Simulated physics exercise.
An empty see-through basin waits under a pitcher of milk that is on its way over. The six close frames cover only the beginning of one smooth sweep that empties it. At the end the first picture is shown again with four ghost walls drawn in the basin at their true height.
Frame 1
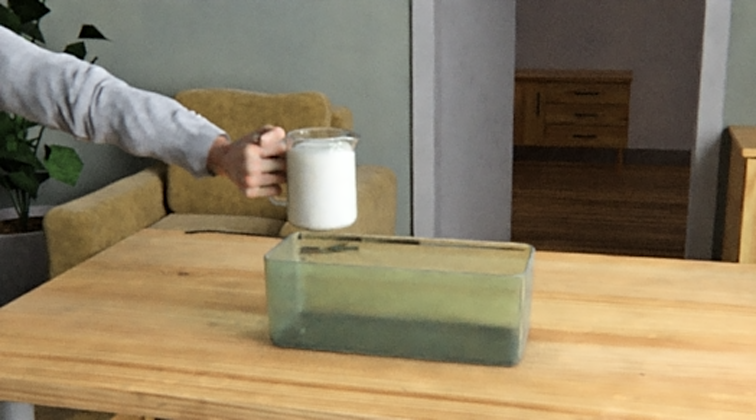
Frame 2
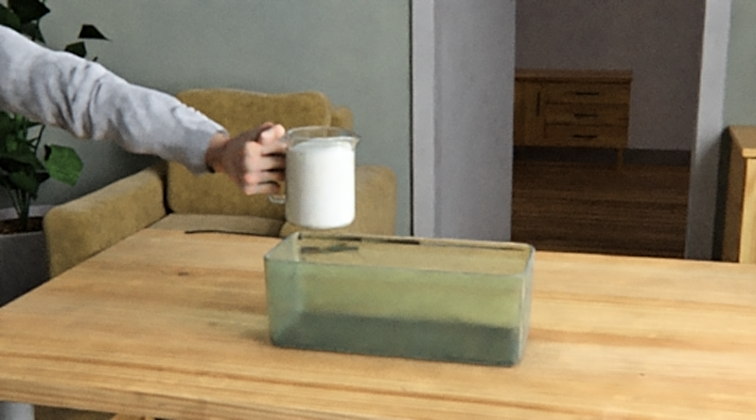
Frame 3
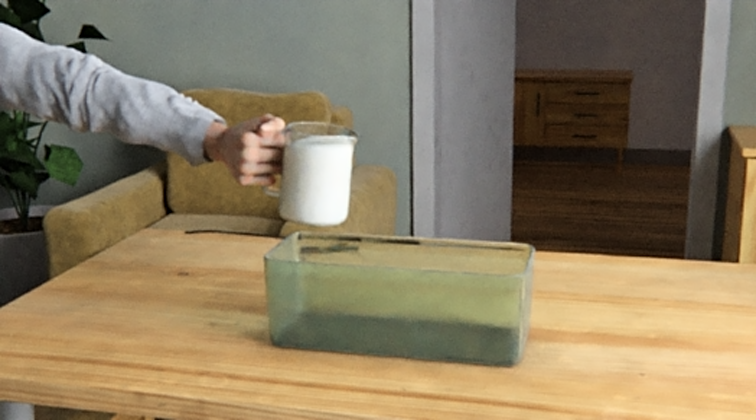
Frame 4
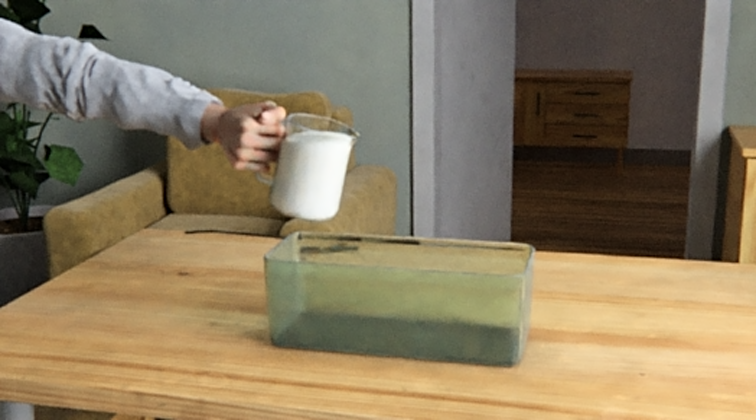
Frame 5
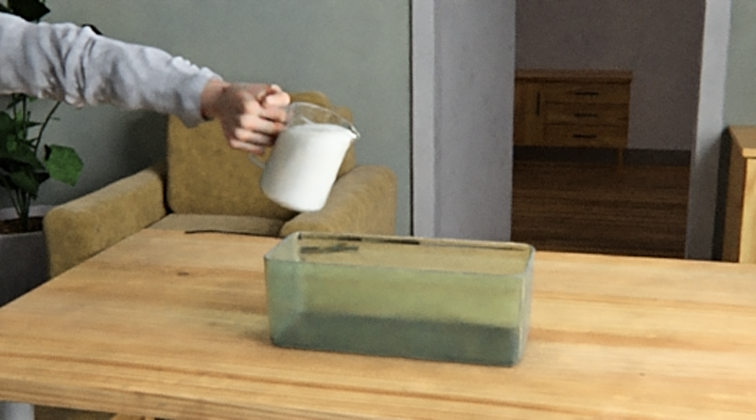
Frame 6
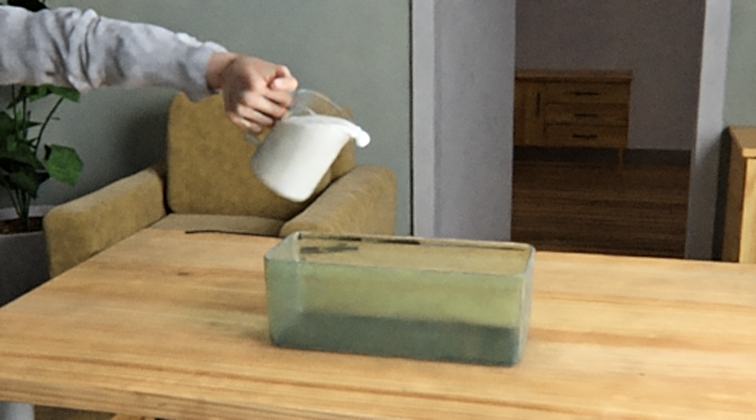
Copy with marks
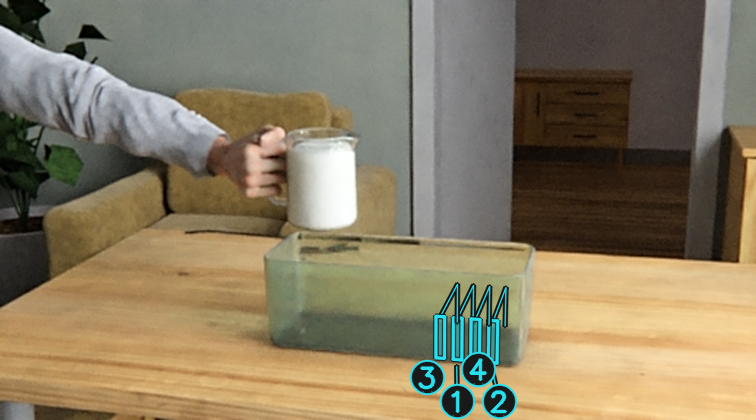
A glass pitcher of milk, held upright by a hand above a clear, greenish basin on a wooden table, gradually tilted to the right until milk reached its spout and just began coming over the lip.
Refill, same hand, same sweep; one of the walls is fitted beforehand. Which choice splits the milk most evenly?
3.
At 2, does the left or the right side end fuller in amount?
The left one.
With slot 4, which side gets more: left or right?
More ends on the left.
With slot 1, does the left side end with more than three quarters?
Yes.
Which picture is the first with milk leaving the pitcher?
Picture 6.
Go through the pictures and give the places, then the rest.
The first frame shows upright, lip at (359, 137); basin from (271, 343) to (522, 365); nothing has left yet.
The second frame shows upright, lip at (359, 137); nothing has left yet.
The third frame shows tipped about 6°, lip at (359, 137); nothing has left yet.
The fourth frame shows tipped about 14°, lip at (358, 137); nothing has left yet.
The fifth frame shows tipped about 24°, lip at (358, 137); nothing has left yet.
The sixth frame shows tipped about 36°, lip at (358, 137); milk is over the lip, down to (362, 143).
In cyan, 1 at (456, 366); 2 at (491, 369); 3 at (439, 364); 4 at (474, 367).
For slot 1, about 89 % ends left of the wall and 8 % right of it; 3 % is lost outside.
For slot 2, about 94 % ends left of the wall and 4 % right of it; 3 % is lost outside.
For slot 3, about 56 % ends left of the wall and 42 % right of it; 3 % is lost outside.
For slot 4, about 93 % ends left of the wall and 3 % right of it; 4 % is lost outside.
